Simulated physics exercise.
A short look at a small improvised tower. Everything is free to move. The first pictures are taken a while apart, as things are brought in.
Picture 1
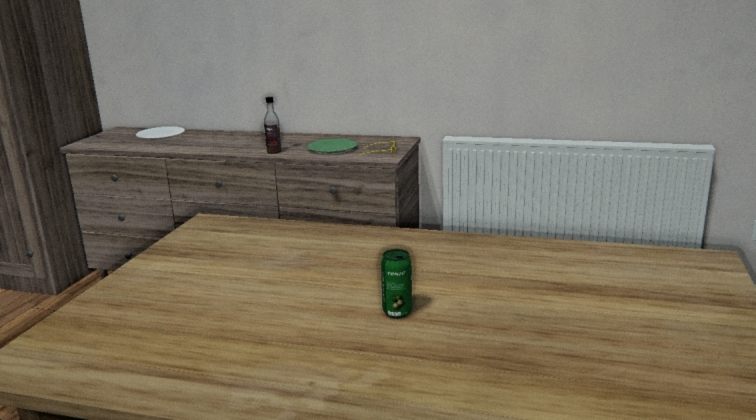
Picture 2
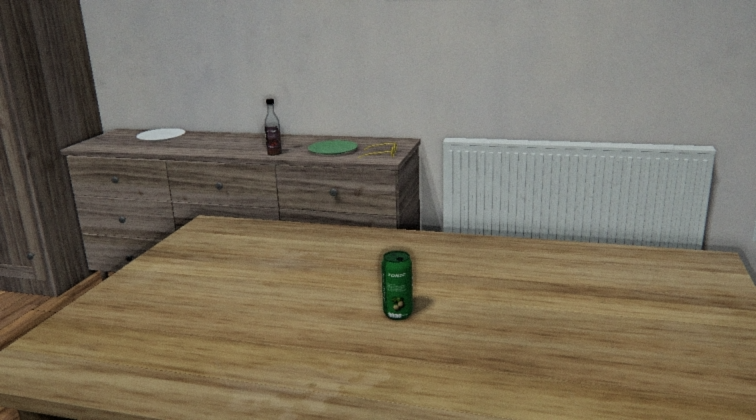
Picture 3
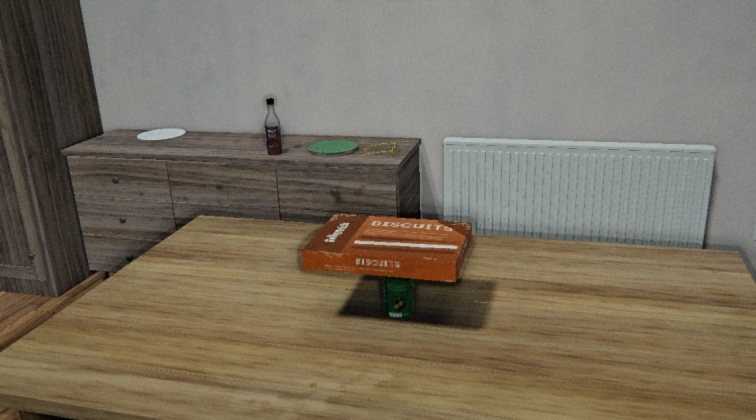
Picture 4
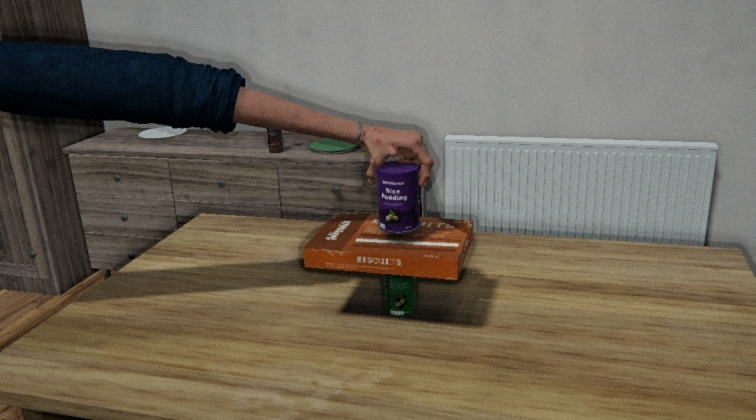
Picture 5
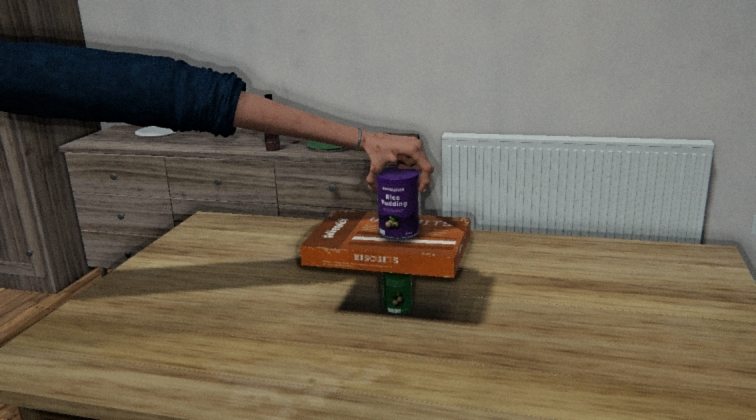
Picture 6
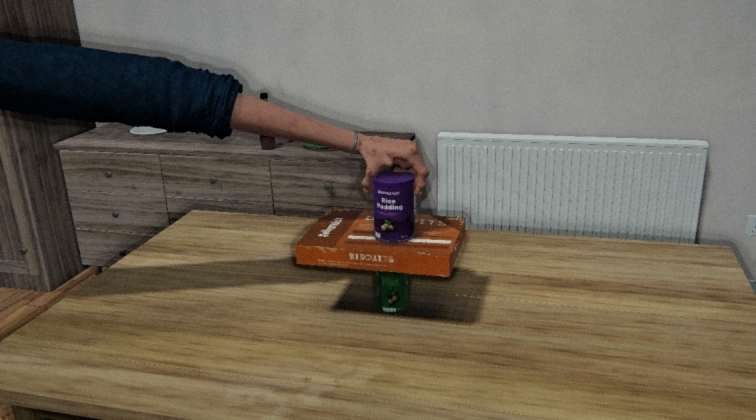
A hand lowered a purple tin onto an orange biscuit packet lying flat across a green can on a wooden table, and kept hold of the tin once it was set down.
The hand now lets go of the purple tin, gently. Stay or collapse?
The stack keeps its balance.
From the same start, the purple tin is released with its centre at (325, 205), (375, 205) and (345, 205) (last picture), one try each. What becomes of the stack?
First try: It gives way; second try: It stays up; third try: It loses its balance.
Then, 0.30 s past the last view, nothing moves.
Then, 0.70 s past the last view, purple tin resting near (394, 207).
Finally, all 3 still in place. Final places as the last picture's camera would see them, purple tin near (394, 207). The stack holds.
